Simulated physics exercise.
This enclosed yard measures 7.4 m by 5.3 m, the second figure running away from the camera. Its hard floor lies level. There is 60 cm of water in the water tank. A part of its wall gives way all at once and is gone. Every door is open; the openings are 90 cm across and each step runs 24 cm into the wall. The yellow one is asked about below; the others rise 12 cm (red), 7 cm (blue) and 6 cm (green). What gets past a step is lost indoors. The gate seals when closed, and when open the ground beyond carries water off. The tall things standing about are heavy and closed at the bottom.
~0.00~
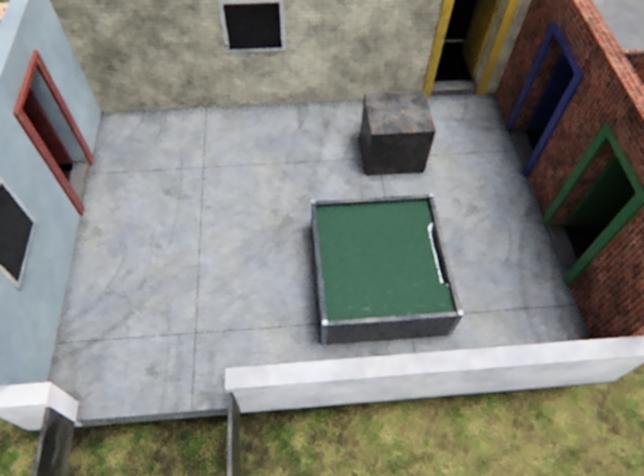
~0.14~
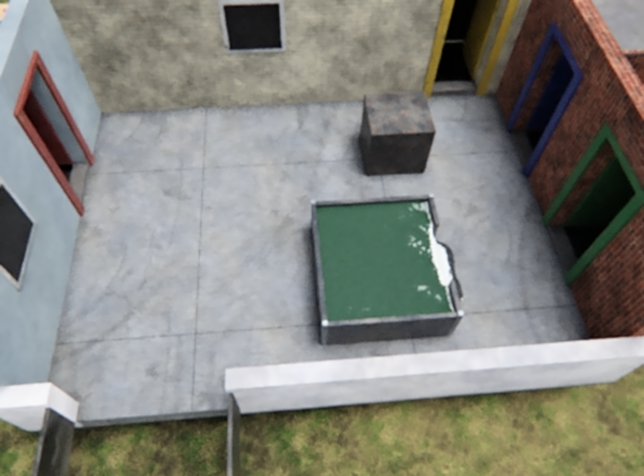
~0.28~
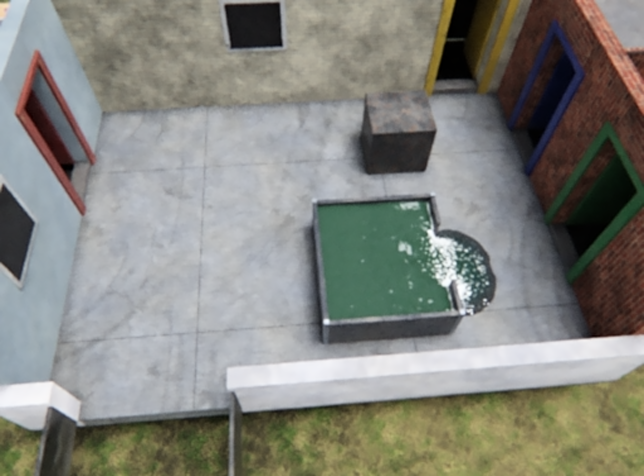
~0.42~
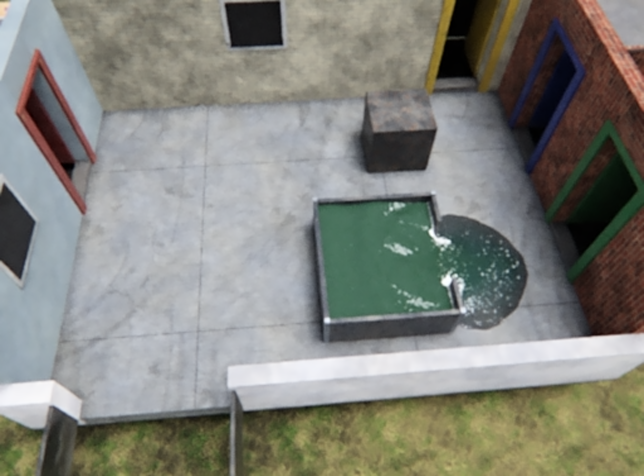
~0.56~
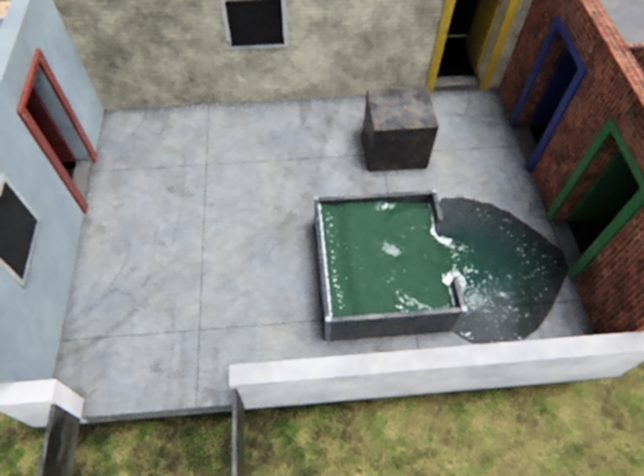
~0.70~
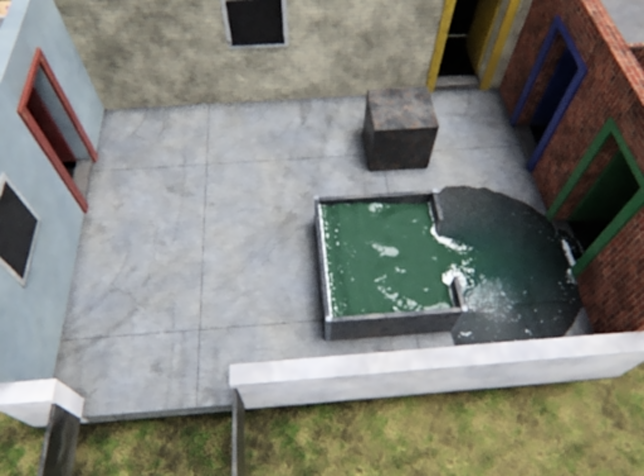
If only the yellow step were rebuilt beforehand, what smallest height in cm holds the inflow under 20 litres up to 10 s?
Some 9 cm above the ground.
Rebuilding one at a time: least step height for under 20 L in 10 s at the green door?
About 25 cm at green.
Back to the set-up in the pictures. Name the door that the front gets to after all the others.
The red one.
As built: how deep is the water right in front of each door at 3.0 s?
In cm: Yellow 12, red 0, blue 7, green 18.
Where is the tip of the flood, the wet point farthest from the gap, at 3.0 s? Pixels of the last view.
At about (500, 90).
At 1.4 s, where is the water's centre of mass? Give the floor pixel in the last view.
At about (426, 270).
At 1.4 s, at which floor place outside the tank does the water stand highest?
Around (602, 354).
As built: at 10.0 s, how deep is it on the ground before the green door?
Roughly 8.0 cm deep.
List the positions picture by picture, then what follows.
The first frame shows still water, 60 cm deep, in the water tank at (381, 257); the yellow door at (466, 51) is dry.
In the second frame, water pours out at (435, 268) and has run 0.3 m, to a hidden place; about 6 cm deep outside, 60 cm at the back.
In the third frame, the front is at (490, 283), 0.8 m from the gap at (437, 267); 0.8 m2 of floor is wet, 60 cm left at the back.
In the fourth frame, water pours out at (437, 266) and has run 1.3 m, to (521, 275); about 6 cm deep outside, 59 cm at the back.
In the fifth frame, the front is at (561, 271), 1.9 m from the gap at (439, 264); 2.9 m2 of floor is wet, 54 cm left at the back.
In the sixth frame, water pours out at (439, 263) and has run 2.2 m, to (584, 260); about 5 cm deep outside, 50 cm at the back; the yellow door at (469, 46), 4.0 m from the gap, is still 2.6 m from the nearest water.
After 1.4 s water covers 15 % of the floor, deepest (42 cm) near (602, 354); it has not reached the yellow door.
After 3.0 s water covers 25 % of the floor, deepest (22 cm) near (597, 342); 12 cm at the yellow door, 0 litres in over its 14 cm step.
After 10.0 s water covers 80 % of the floor, deepest (8 cm) near (571, 273); 7 cm at the yellow door, 0 litres in over its 14 cm step.
At the yellow door as built, the water arrived by 2.5 s and peaked near 12 cm at 5.4 s.
With a step of 8 cm, 33 litres would have come in within the 10 s; with 10.5 cm, 8 litres. So under 20 litres takes about 9 cm.
